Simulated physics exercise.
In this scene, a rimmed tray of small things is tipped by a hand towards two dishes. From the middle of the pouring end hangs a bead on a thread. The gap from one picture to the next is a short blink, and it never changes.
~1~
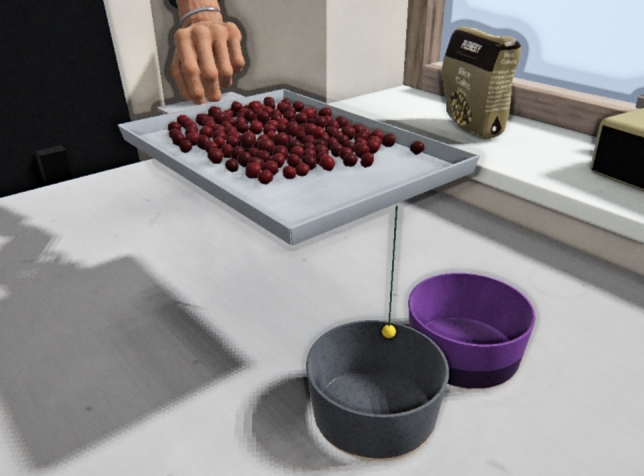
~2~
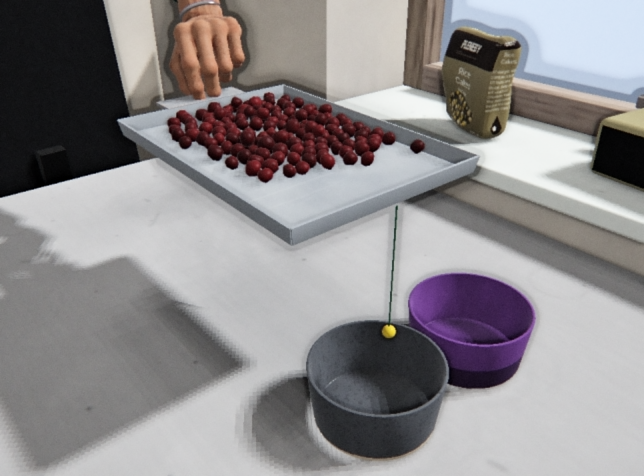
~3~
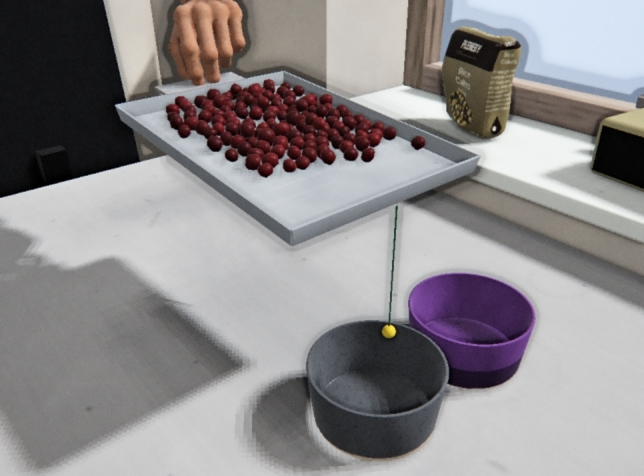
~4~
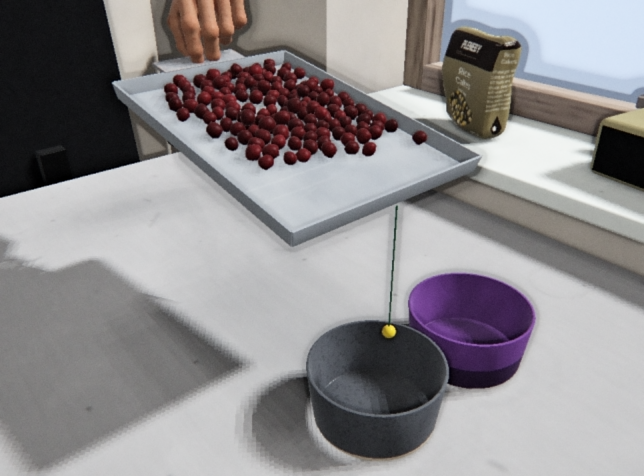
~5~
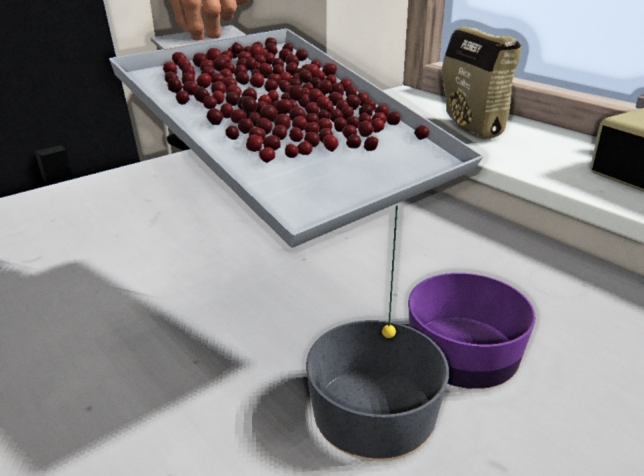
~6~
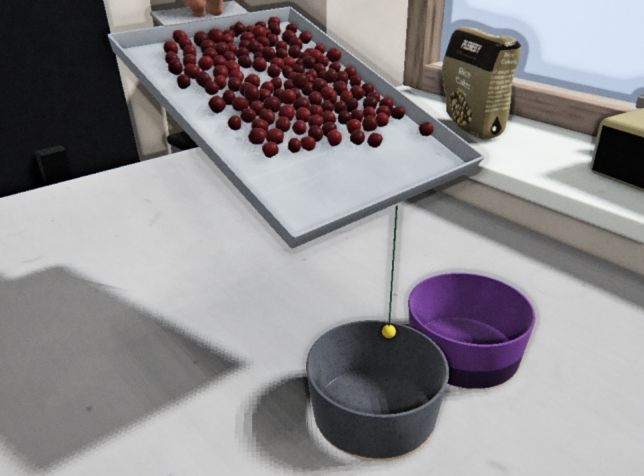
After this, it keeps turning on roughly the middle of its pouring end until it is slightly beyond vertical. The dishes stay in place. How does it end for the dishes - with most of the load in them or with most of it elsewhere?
With most elsewhere.
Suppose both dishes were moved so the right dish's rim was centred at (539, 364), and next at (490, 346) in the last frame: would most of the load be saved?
Try 1: A majority of it. Try 2: A majority of it.
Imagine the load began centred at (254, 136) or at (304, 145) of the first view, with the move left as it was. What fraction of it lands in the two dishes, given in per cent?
Shares in turn: 30 % and 30 %.
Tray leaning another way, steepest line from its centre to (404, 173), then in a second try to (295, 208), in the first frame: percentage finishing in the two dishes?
80 and 30 per cent, in that order.
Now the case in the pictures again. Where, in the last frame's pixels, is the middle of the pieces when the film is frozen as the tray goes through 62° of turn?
Near (378, 160).
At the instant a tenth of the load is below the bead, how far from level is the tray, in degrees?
Around 75° of tilt.
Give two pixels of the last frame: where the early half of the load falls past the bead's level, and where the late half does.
I'd put it at roughly (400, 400), and after that at roughly (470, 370).
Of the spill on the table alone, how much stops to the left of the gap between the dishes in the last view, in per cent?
Around 30 per cent, give or take.
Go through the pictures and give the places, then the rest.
Corners of the pouring end at (291, 225) and (475, 155), level; middle of the load at (285, 137), dried cherries; left dish at (427, 424); right dish at (519, 356); bead on its thread at (389, 332), in the first frame.
Corners of the pouring end at (292, 226) and (475, 155), level; middle of the load at (285, 134), in the second frame.
Corners of the pouring end at (292, 227) and (476, 155), tipped barely, level across its low end; middle of the load at (285, 126), in the third frame.
Corners of the pouring end at (293, 228) and (477, 155), tipped a little, level across its low end; middle of the load at (286, 112), in the fourth frame.
Corners of the pouring end at (294, 230) and (478, 155), tipped a little, level across its low end; middle of the load at (287, 99), in the fifth frame.
Corners of the pouring end at (295, 232) and (480, 155), tipped clearly, level across its low end; middle of the load at (290, 86); left dish at (427, 424); right dish at (519, 356), in the sixth frame.
Soon after the last picture, tray tipped steeply; nearly all on the tray; a small part in the air.
A little later, tray tipped right over; most on the tray; a small part in the left dish; a stray few in the right dish; about a quarter outside both; a stray few in the air.
Later still, tray tipped past a quarter turn; about a quarter in the left dish; a small part in the right dish; most outside both.
At rest, tray tipped past a quarter turn; about a quarter in the left dish; a small part in the right dish; most outside both.
